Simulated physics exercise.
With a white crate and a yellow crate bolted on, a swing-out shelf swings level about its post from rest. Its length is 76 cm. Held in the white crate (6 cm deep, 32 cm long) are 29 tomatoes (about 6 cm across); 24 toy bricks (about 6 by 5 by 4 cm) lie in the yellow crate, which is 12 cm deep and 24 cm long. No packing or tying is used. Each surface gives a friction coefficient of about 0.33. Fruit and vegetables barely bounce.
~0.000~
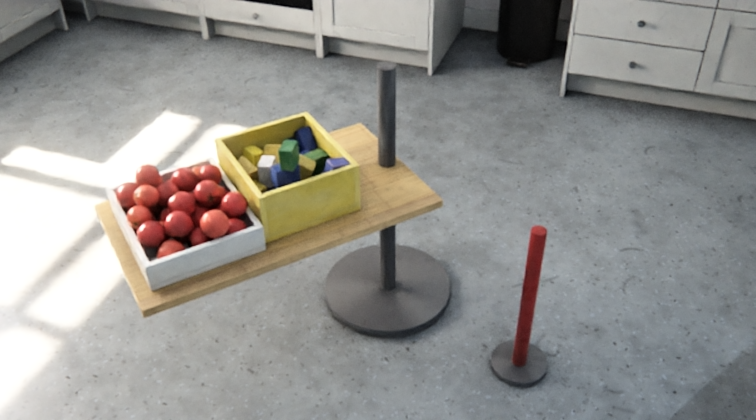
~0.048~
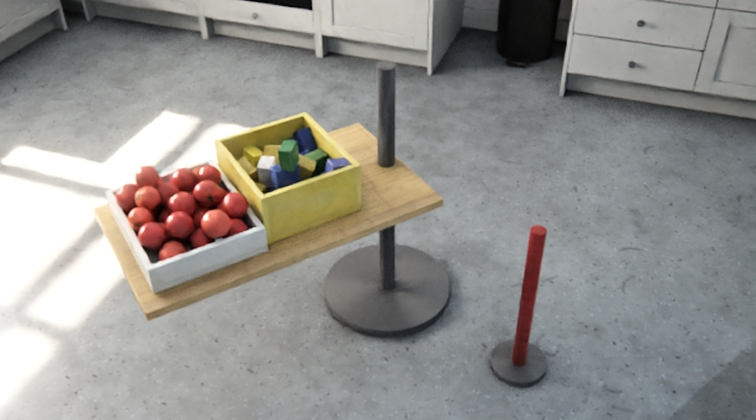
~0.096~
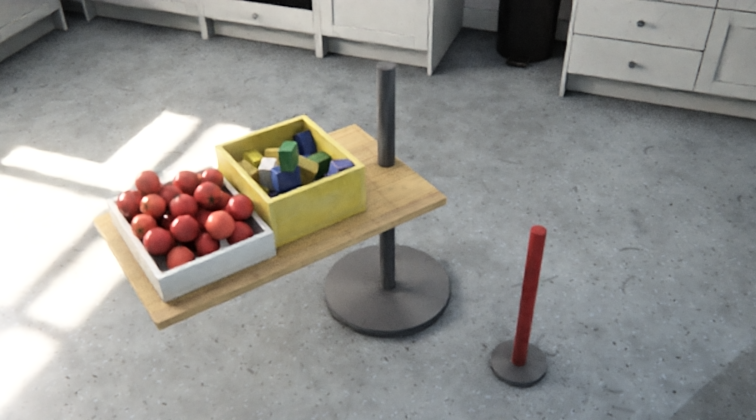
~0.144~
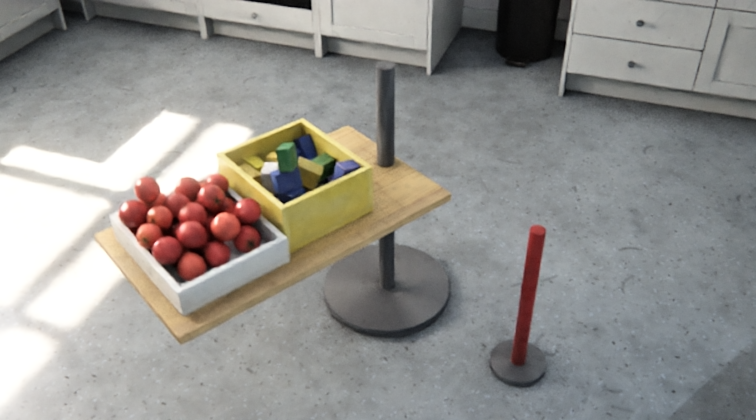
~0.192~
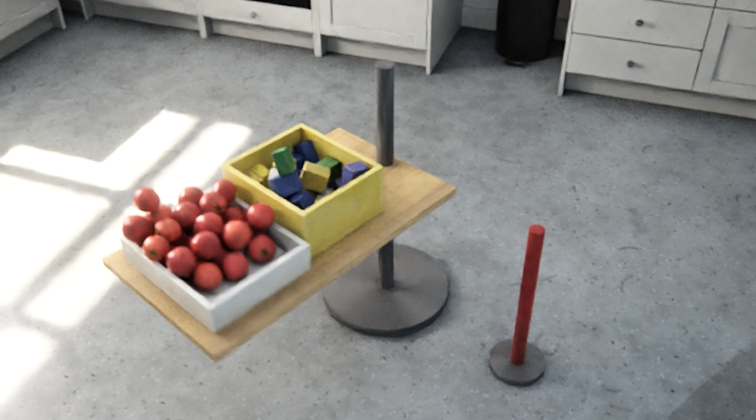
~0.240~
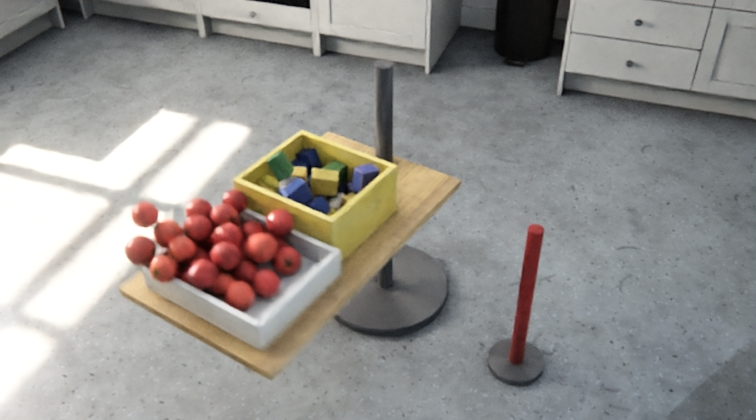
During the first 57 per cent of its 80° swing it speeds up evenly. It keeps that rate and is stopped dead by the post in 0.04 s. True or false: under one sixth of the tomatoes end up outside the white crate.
False, more than a sixth end up outside.
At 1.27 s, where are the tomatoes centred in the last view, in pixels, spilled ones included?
Around (499, 326) in pixels.
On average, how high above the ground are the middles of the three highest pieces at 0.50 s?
I'd put it close to 62 cm.
After 0.42 s, end of the swing.
After 0.50 s, white crate 16 in, 13 out and yellow crate 23 in, 1 out.
After 0.62 s, white crate 15 in, 14 out and yellow crate 23 in, 1 out.
After 0.84 s, white crate 15 in, 14 out and yellow crate 23 in, 1 out.
When it is over (at 1.27 s), white crate 15 in, 14 out and yellow crate 23 in, 1 out. Asked share, 14 of 29, 48 per cent.
